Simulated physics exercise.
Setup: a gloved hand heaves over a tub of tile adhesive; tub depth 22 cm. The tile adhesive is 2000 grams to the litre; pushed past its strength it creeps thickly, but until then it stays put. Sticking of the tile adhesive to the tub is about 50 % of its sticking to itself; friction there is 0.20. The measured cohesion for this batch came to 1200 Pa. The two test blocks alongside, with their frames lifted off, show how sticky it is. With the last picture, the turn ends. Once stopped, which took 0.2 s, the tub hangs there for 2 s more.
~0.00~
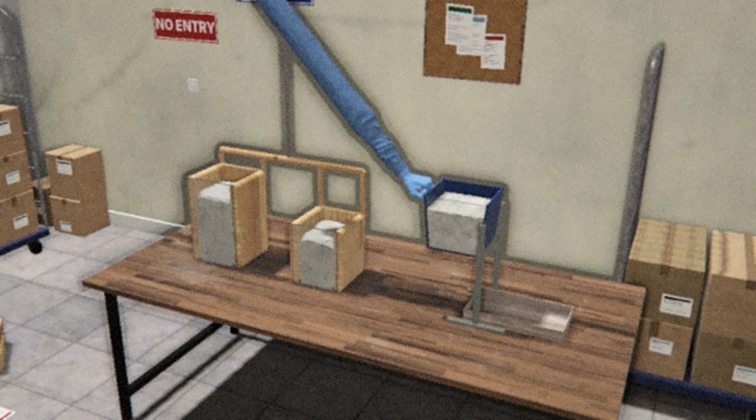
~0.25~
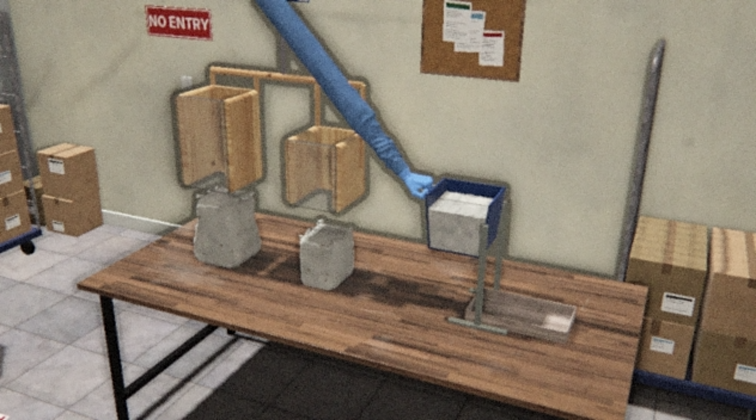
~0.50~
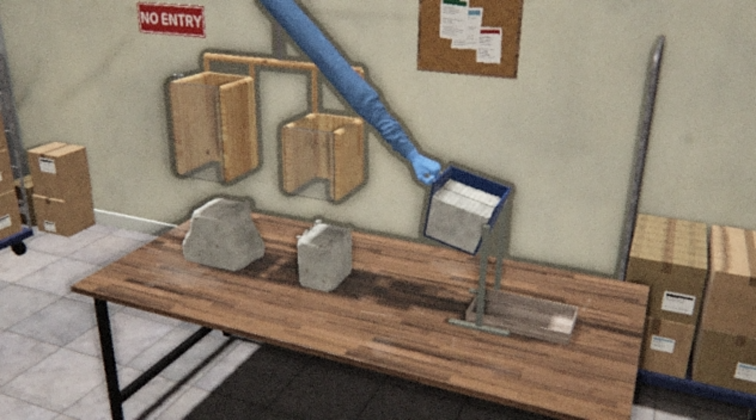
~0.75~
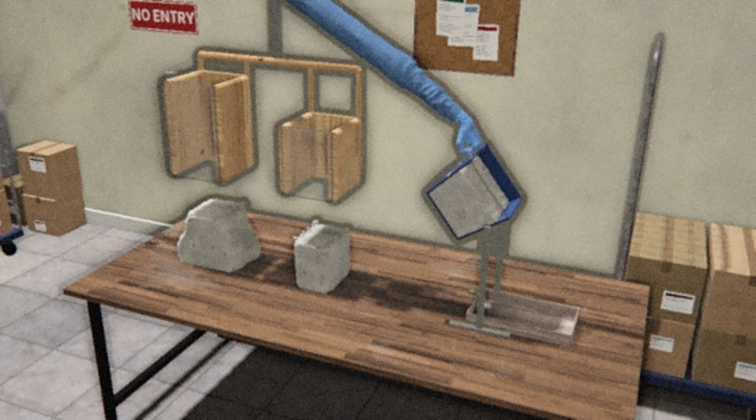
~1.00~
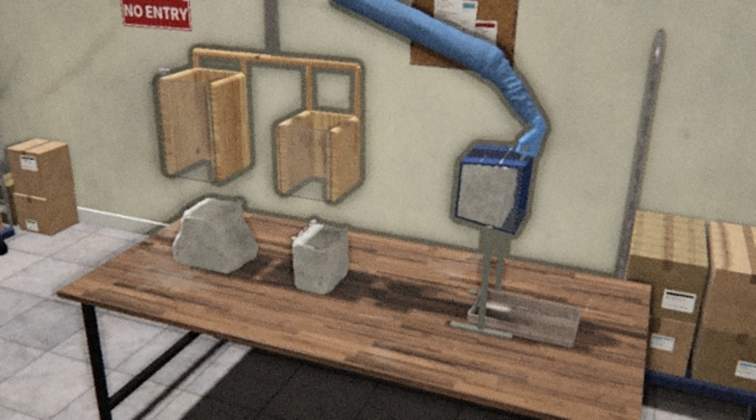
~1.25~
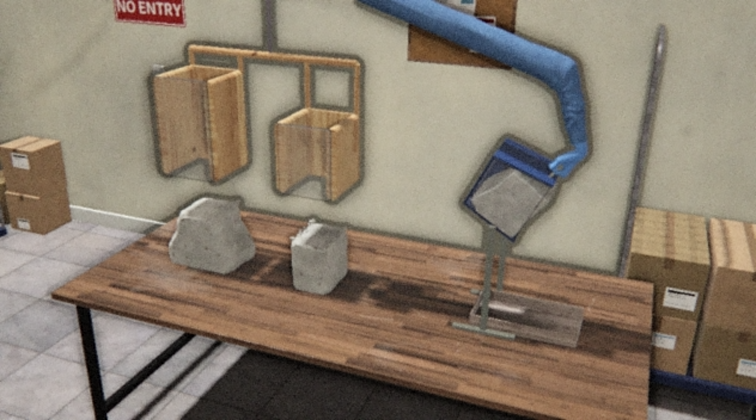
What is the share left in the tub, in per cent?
About 0 %.
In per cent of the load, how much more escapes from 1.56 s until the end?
Close to 0 % of the whole load.
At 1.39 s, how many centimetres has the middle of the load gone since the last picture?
Roughly 12 centimetres.
After 1.39 s, the tub is at 116 degrees and holds 41 %.
After 1.56 s, the tub is at 116 degrees and holds 0 %.
After 1.73 s, the tub is at 116 degrees and holds 0 %.
After 1.90 s, the tub is at 116 degrees and holds 0 %.
After 3.25 s, at the end, the tub is at 116 degrees and holds 0 %.
